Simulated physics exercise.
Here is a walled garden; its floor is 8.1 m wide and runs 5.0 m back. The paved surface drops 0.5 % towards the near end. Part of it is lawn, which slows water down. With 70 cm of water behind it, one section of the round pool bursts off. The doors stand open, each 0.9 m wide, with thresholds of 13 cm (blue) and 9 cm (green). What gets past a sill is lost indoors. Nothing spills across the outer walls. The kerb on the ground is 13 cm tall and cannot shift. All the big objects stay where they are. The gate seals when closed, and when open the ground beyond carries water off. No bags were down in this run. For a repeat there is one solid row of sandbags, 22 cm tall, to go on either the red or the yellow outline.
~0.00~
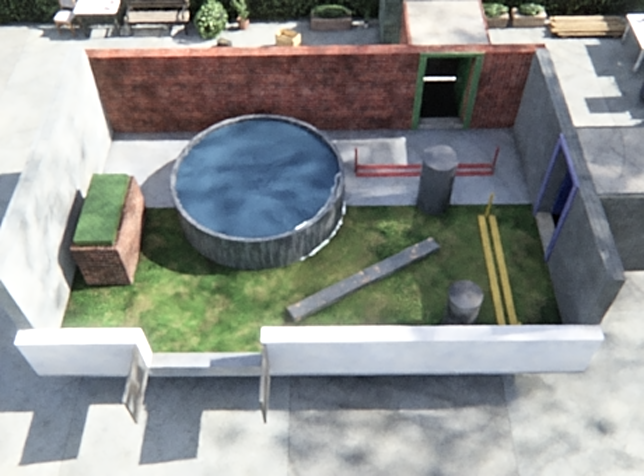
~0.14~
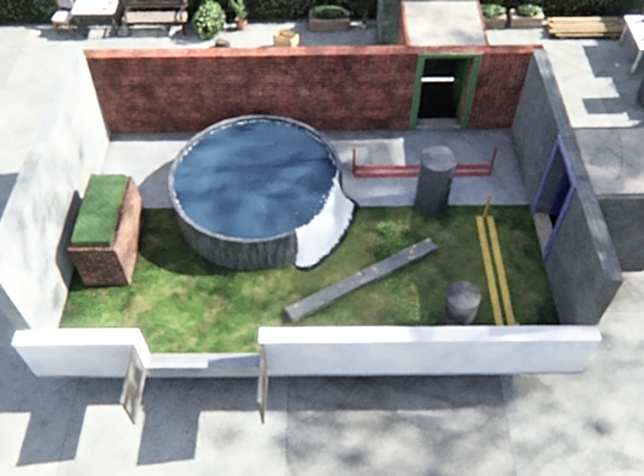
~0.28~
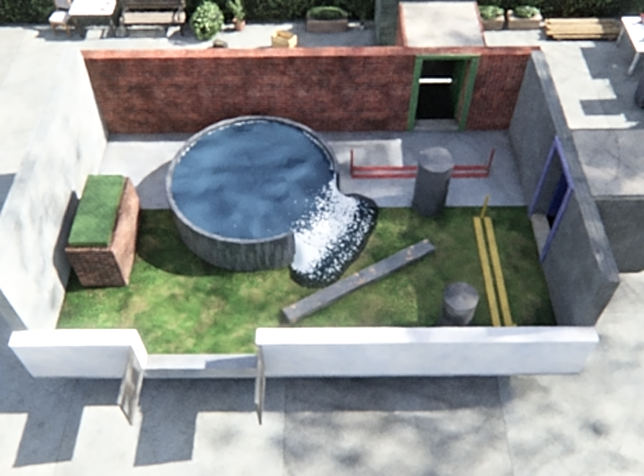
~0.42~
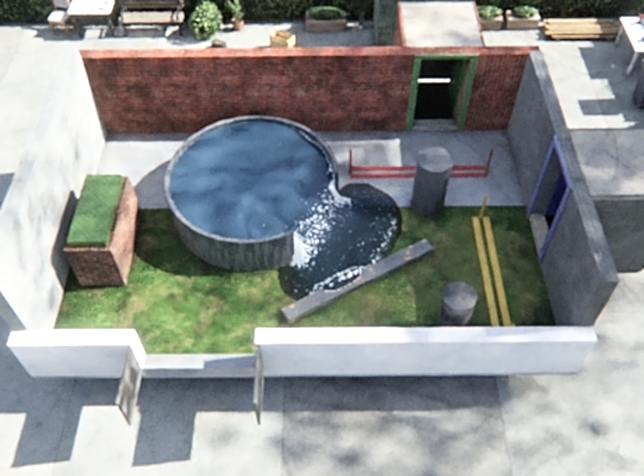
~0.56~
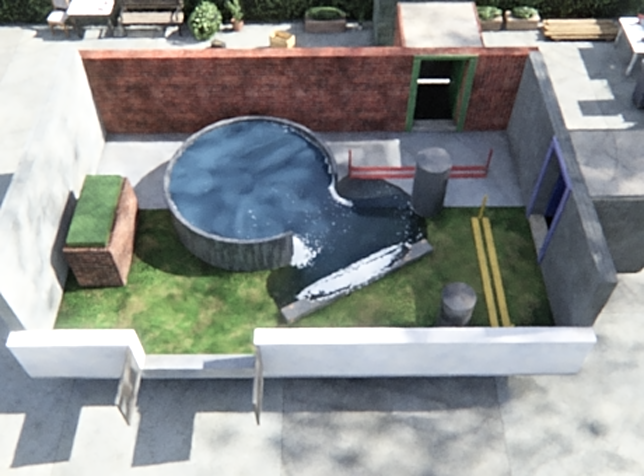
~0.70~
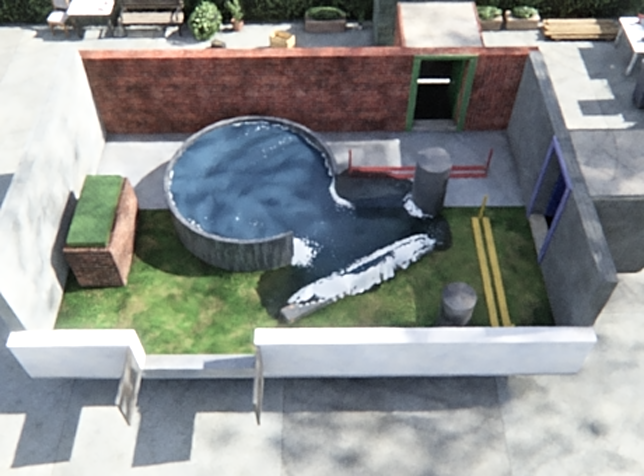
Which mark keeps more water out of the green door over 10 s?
Lay them on the red one.
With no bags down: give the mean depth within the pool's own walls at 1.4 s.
Some 51 cm.
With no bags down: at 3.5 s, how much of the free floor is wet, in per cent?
Near 65 per cent is wet.
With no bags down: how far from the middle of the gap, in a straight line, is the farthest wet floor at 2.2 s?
Some 4.2 m out.
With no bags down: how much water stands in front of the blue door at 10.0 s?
About 14.0 cm.
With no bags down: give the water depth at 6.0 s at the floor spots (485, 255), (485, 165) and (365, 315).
In that order: 18, 12 and 17 cm.
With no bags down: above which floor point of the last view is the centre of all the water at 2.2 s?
Near (317, 228).
After 1.4 s water covers 35 % of the floor and is deepest (45 cm) near (355, 277) in the run without bags; in at the green door, 0 L with no bags, 0 L with the row on red, 0 L on yellow.
After 2.2 s water covers 55 % of the floor and is deepest (41 cm) near (355, 277) in the run without bags; in at the green door, 0 L with no bags, 0 L with the row on red, 0 L on yellow.
After 3.5 s water covers 65 % of the floor and is deepest (30 cm) near (541, 293) in the run without bags; in at the green door, 0 L with no bags, 0 L with the row on red, 3 L on yellow.
After 6.0 s water covers 85 % of the floor and is deepest (24 cm) near (493, 135) in the run without bags; in at the green door, 20 L with no bags, 0 L with the row on red, 51 L on yellow.
After 10.0 s water covers 100 % of the floor and is deepest (16 cm) near (394, 136) in the run without bags; in at the green door, 50 L with no bags, 1 L with the row on red, 105 L on yellow.
